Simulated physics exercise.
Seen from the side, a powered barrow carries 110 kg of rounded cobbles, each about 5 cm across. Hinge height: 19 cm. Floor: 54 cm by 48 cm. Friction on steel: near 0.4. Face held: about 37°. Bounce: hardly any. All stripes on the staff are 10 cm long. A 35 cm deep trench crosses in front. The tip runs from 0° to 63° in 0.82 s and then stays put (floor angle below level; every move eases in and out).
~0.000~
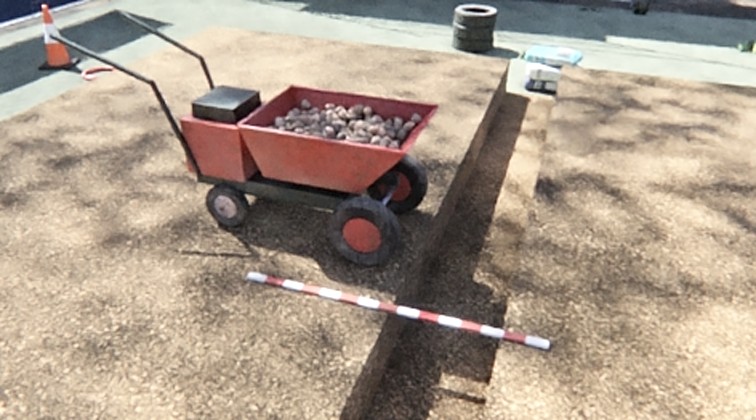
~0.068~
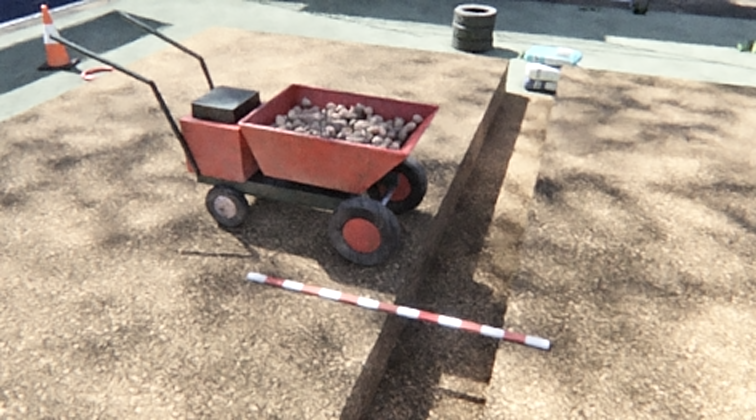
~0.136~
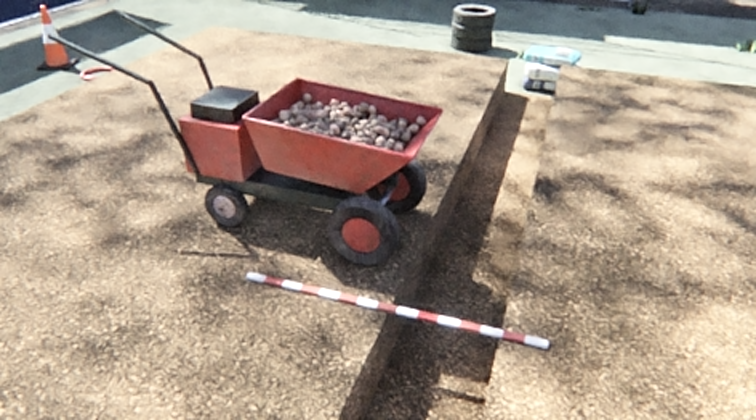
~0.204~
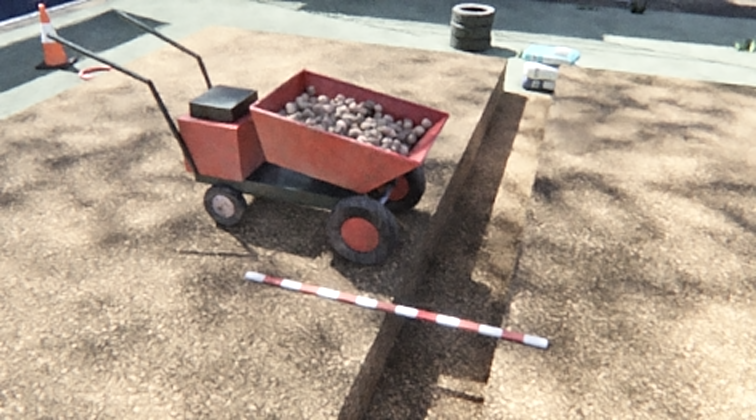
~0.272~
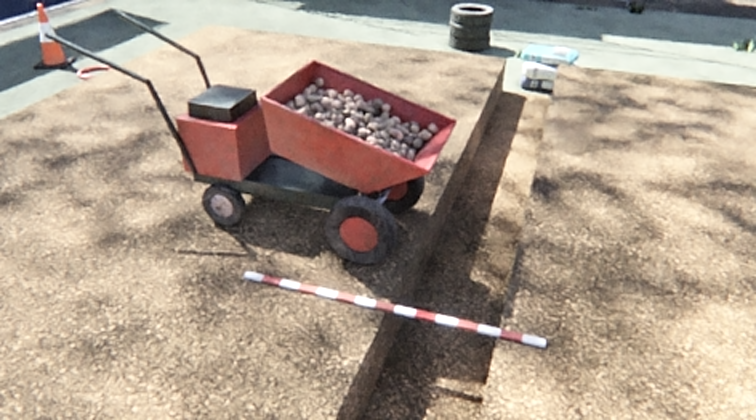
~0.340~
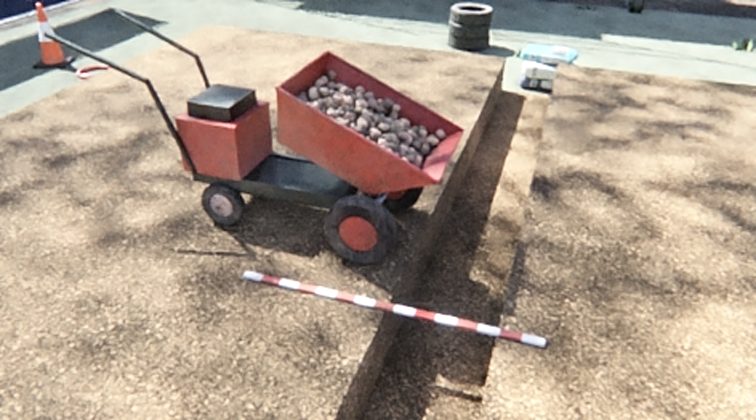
The red skip of a small powered barrow, loaded with rounded cobbles, tilts steadily down toward the right, its rear rising off the black chassis while the stones shift slightly inside. It stands on sunlit, gravelly ground beside a narrow trench, seen from the side and slightly above. A red-and-white staff lies in front, an orange cone stands upper left, and stacked black tyres sit behind.
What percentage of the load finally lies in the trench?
About 69 per cent.
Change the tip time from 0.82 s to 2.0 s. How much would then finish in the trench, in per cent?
Around 85 per cent would end in the trench.
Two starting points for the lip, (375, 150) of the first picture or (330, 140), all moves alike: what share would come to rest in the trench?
Roughly 95 percent for the first, and 100 percent for the second.
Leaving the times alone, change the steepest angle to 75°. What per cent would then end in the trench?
In that case some 70 per cent.
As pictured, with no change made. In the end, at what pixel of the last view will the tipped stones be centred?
In the last view, about (494, 293).
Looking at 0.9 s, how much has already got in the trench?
Roughly 10% by that time.
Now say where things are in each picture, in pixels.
The first picture shows lip at (406, 154), floor tilted 0°, highest stones at (360, 121).
The second picture shows lip at (408, 155), floor tilted 1°, highest stones at (347, 117); the stones move at 0.3 m/s on average.
The third picture shows lip at (413, 158), floor tilted 5°, highest stones at (328, 113); the stones move at 0.5 m/s on average.
The fourth picture shows lip at (420, 164), floor tilted 10°, highest stones at (310, 105); the stones move at 0.7 m/s on average.
The fifth picture shows lip at (429, 172), floor tilted 16°, highest stones at (313, 95); the stones move at 0.8 m/s on average.
The sixth picture shows lip at (438, 182), floor tilted 24°, highest stones at (320, 87); the stones move at 0.9 m/s on average.
After 0.6 s the floor is at 54°; 100 % in the tray; the foremost stones are at (452, 196).
After 0.9 s the floor is at 63°; 88 % in the tray, 11 % in the trench, 1 % past the trench; the foremost stones are at (516, 259).
After 1.3 s the floor is at 63°; 43 % in the tray, 28 % in the trench, 29 % past the trench; the foremost stones are at (619, 281).
After 3.2 s the floor is at 63°; 0 % in the tray, 69 % in the trench, 31 % past the trench; the foremost stones are at (753, 295).
